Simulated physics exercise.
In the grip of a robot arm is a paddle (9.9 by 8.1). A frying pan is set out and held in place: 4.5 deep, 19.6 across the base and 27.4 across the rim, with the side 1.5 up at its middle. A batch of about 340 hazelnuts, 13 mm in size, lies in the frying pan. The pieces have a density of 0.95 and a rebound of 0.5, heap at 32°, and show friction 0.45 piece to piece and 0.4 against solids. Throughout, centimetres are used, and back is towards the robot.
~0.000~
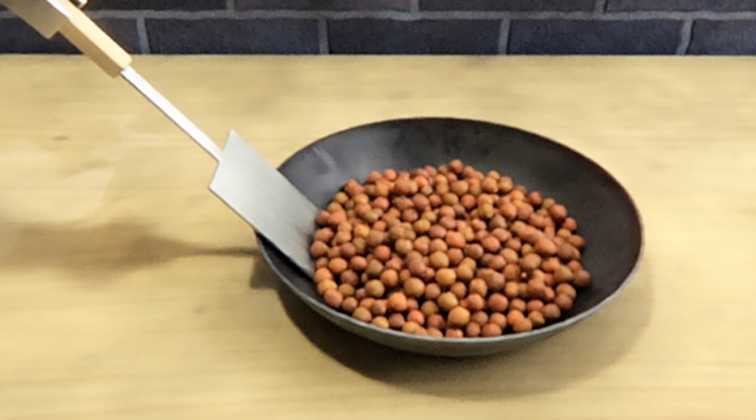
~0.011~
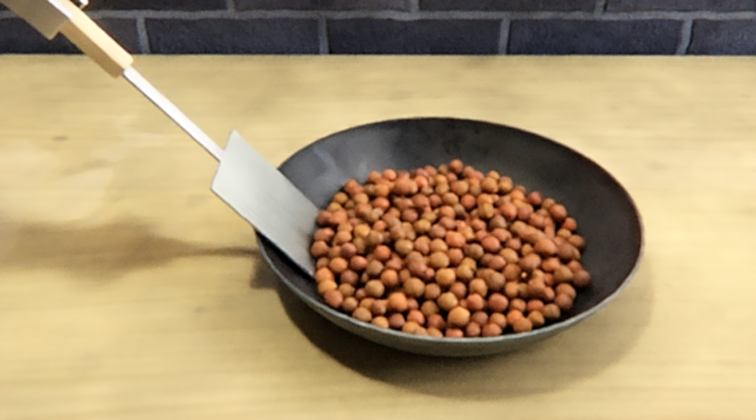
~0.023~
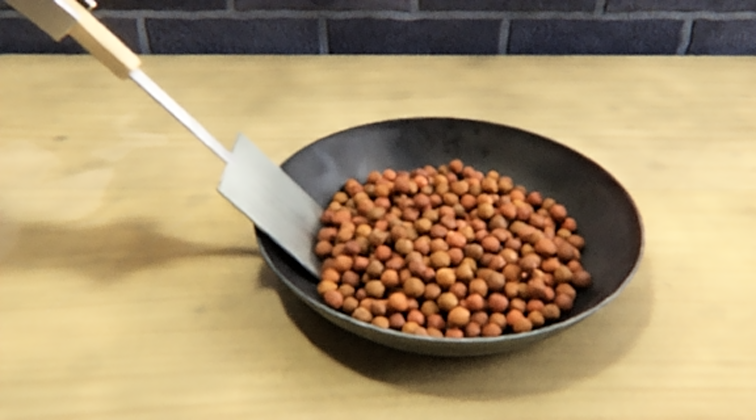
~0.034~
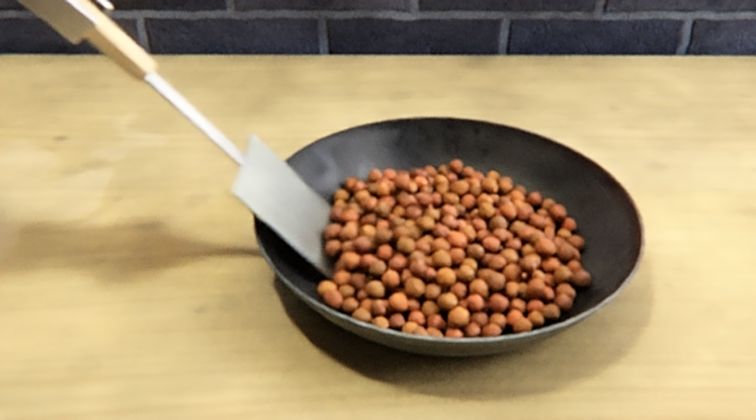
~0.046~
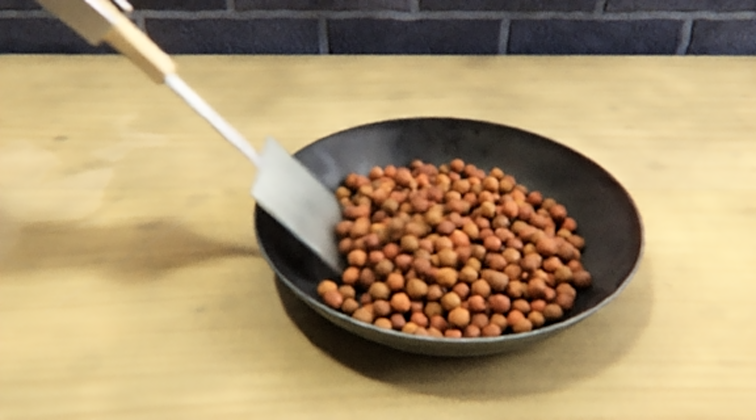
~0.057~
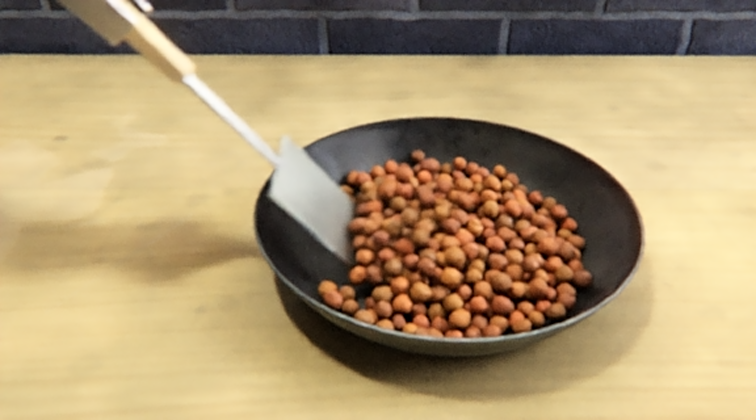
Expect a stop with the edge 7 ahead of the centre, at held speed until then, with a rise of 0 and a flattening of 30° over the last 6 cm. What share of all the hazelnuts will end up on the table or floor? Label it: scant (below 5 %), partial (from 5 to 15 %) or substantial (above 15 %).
Scant (below 5 %).
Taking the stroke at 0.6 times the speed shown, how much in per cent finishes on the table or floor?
About 0 per cent.
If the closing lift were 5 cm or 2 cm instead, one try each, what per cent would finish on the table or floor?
Near 15 and 5 percent respectively.
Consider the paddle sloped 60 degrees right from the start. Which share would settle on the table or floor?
Estimate: Approx. 0 %.
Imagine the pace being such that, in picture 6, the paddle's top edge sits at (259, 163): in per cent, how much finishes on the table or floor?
About 0 percent.
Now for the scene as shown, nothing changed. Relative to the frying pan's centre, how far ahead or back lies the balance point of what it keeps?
I'd say it's roughly 5.0 cm toward the front.
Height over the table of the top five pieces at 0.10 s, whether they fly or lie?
I'd say close to 6 cm on average.
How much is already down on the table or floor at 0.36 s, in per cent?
Around 0 percent.
After 0.10 s, sloping 50°, highest piece 8 above the table; 336 in the frying pan.
After 0.14 s, sloping 41°, highest piece 8 above the table; 336 in the frying pan.
After 0.36 s, sloping 20°, highest piece 6 above the table; 336 in the frying pan.
After 1.41 s, sloping 20°, highest piece 5 above the table; 336 in the frying pan.
At rest, 336 in the frying pan. That is 0 % on the table or floor.
